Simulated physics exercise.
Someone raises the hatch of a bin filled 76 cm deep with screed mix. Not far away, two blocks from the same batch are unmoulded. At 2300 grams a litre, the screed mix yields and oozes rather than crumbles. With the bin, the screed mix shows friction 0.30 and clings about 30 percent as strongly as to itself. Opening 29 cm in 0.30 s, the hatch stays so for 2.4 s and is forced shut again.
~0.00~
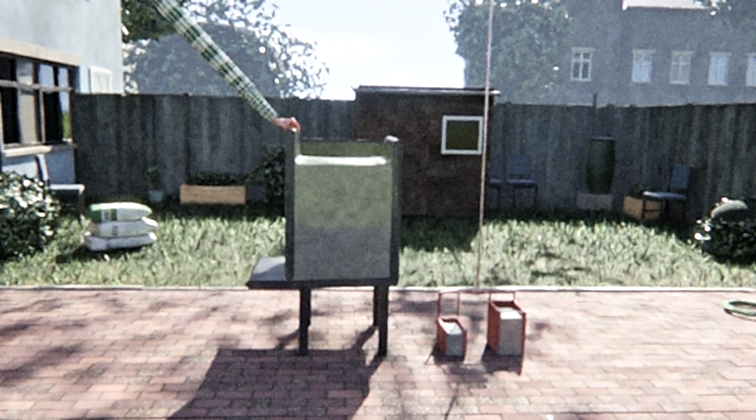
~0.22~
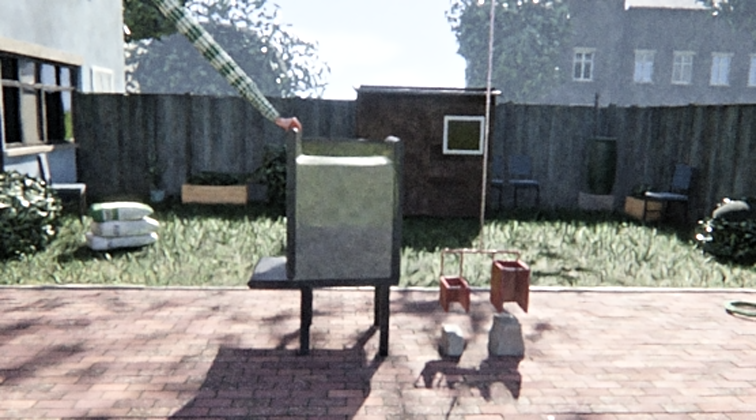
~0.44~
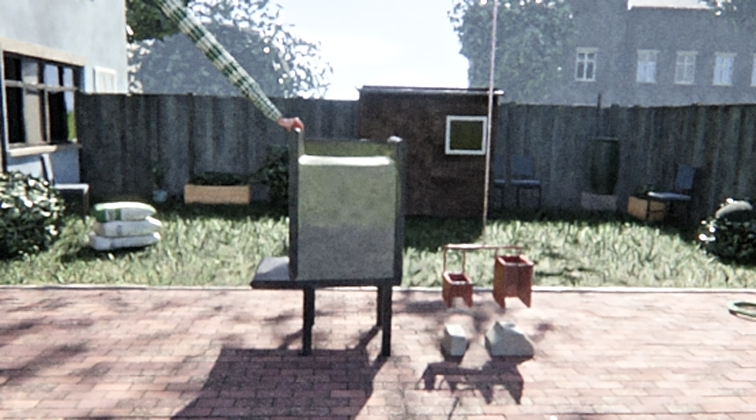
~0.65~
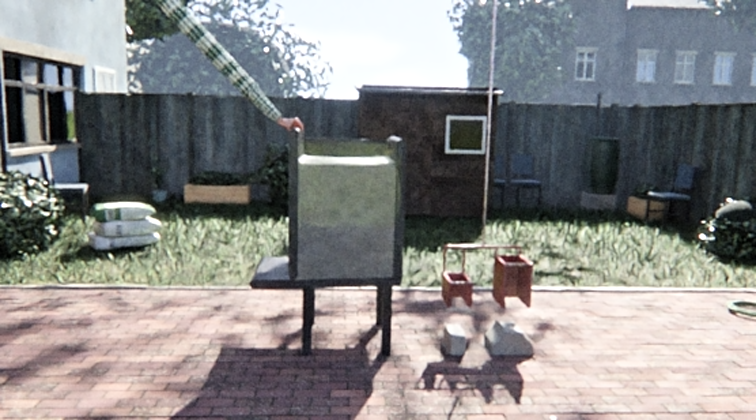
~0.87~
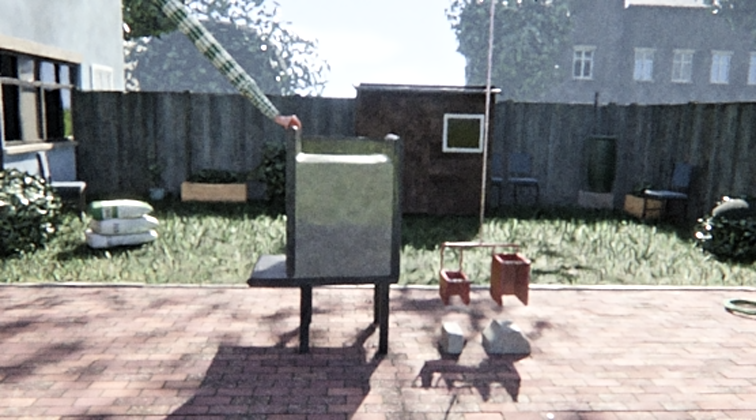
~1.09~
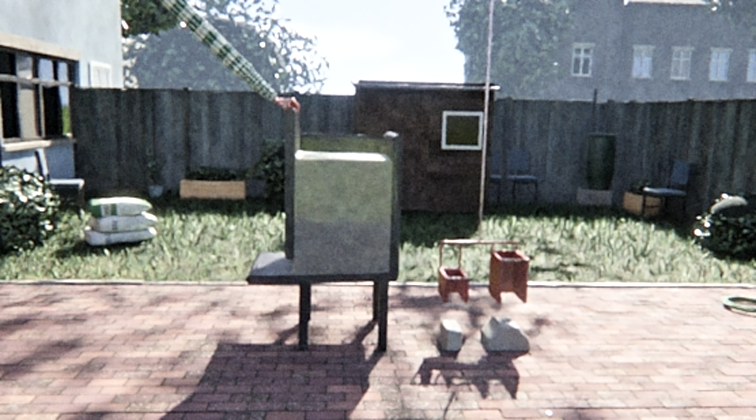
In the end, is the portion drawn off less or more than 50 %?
It comes out higher than 50 %.
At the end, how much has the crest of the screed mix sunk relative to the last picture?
42 cm.
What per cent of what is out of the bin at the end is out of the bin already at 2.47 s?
80 per cent.
After 1.72 s, the hatch is 29 cm open and 24 % is out.
After 2.47 s, the hatch is 29 cm open and 53 % is out.
After 3.22 s, the hatch is 29 cm open and 61 % is out.
After 3.97 s, the hatch is 7.1 cm open and 62 % is out.
After 4.66 s, at the end, the hatch is shut and 63 % is out.
